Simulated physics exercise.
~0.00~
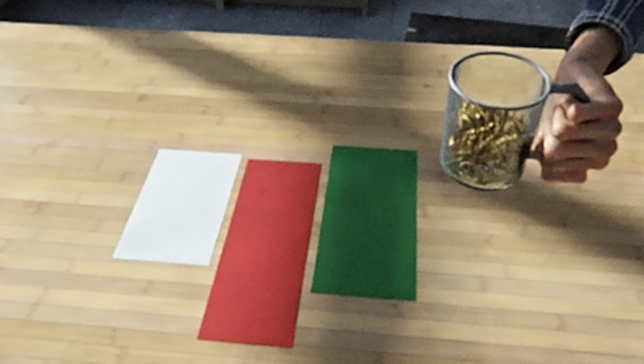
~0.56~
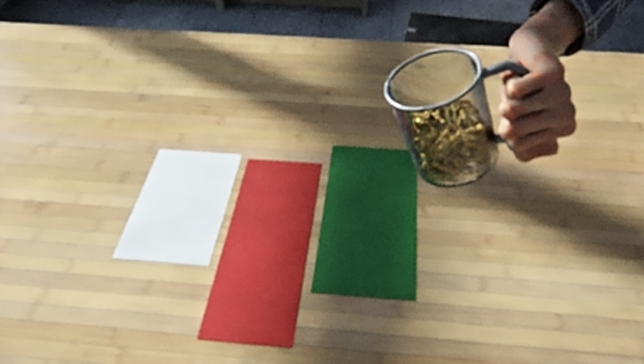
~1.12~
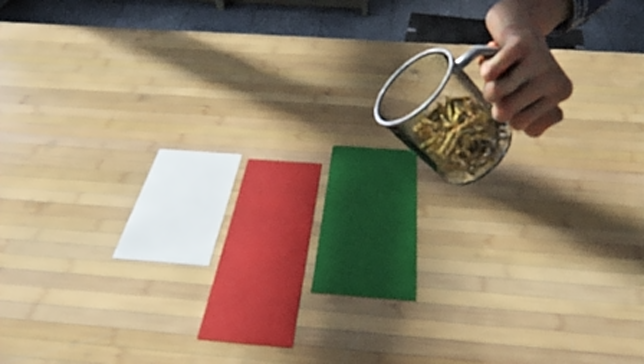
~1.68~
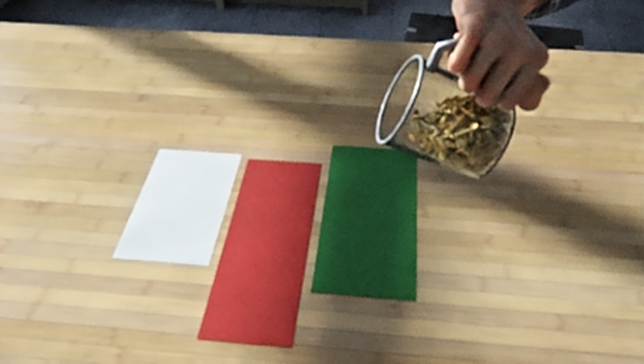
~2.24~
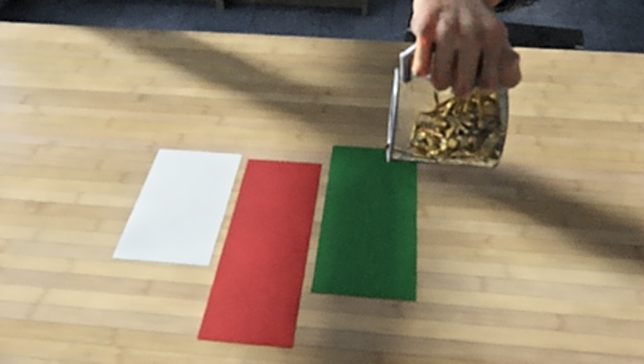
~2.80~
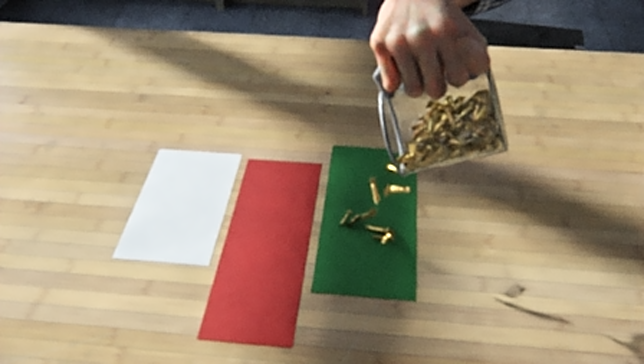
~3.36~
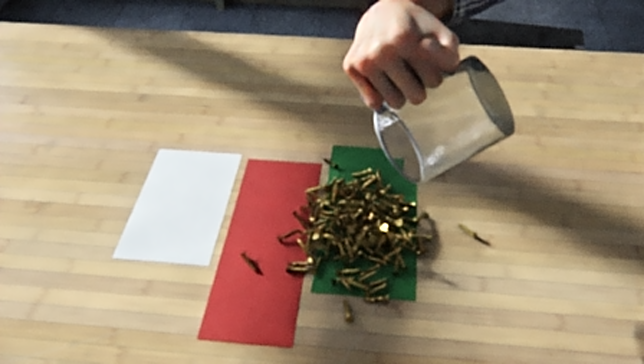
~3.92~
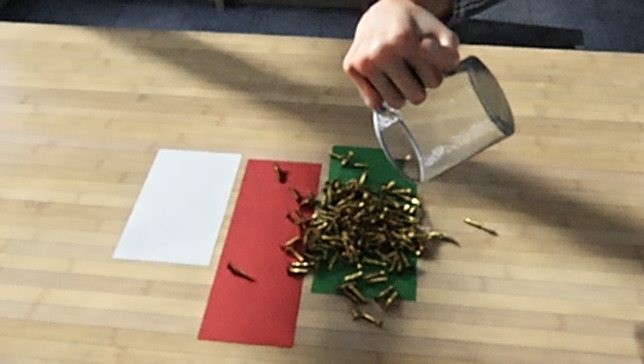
On a wooden table, a hand tips a glass mug, spilling brass-coloured screws mostly onto green.
